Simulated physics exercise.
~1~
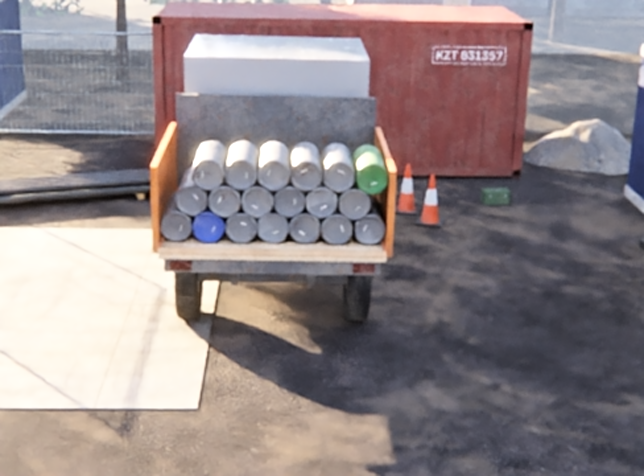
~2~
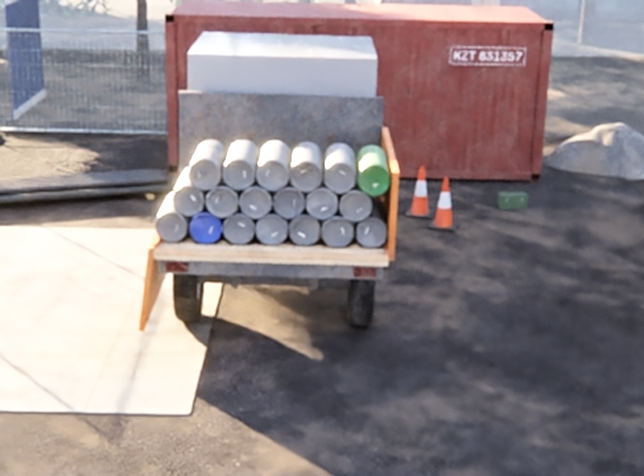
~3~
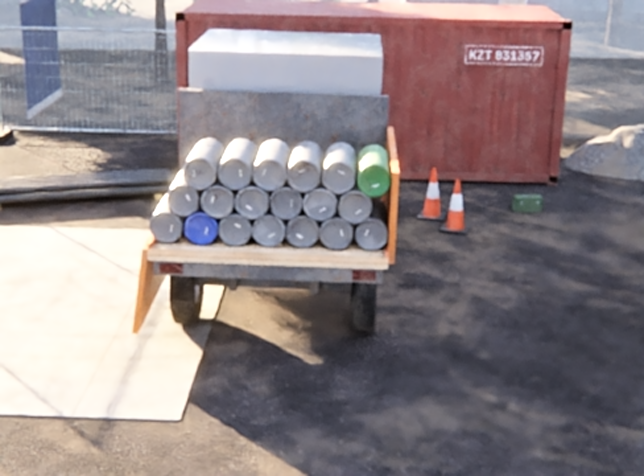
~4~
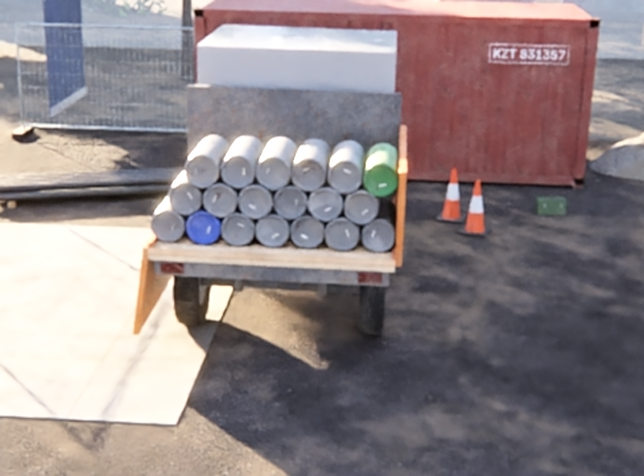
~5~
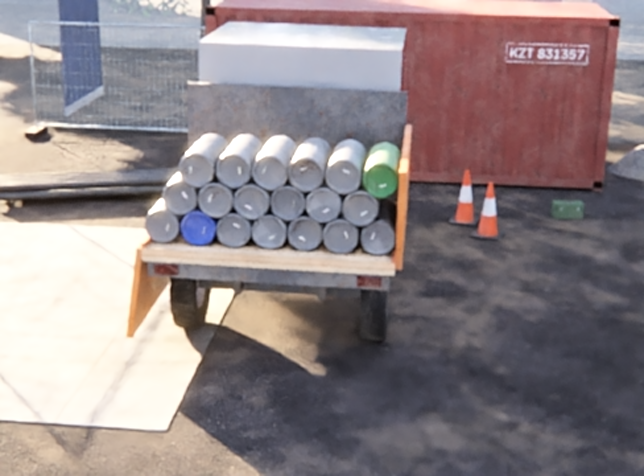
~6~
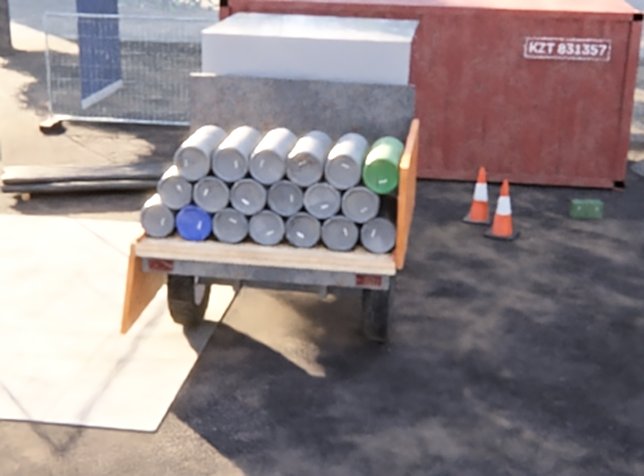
On a sunlit paved yard, seen from behind and slightly above, a flatbed lorry stands parked before a red shipping container, with two orange and white cones to the right and a pale sheet on the ground to the left. Grey cylinders lie stacked in three rows on its deck, with a blue one low on the left and a green one at the top right. The orange board on the left drops open and hangs below the deck edge, while the right board stays upright. The view drifts slightly sideways. The whole stack stays in place, with no cylinder leaving the deck.
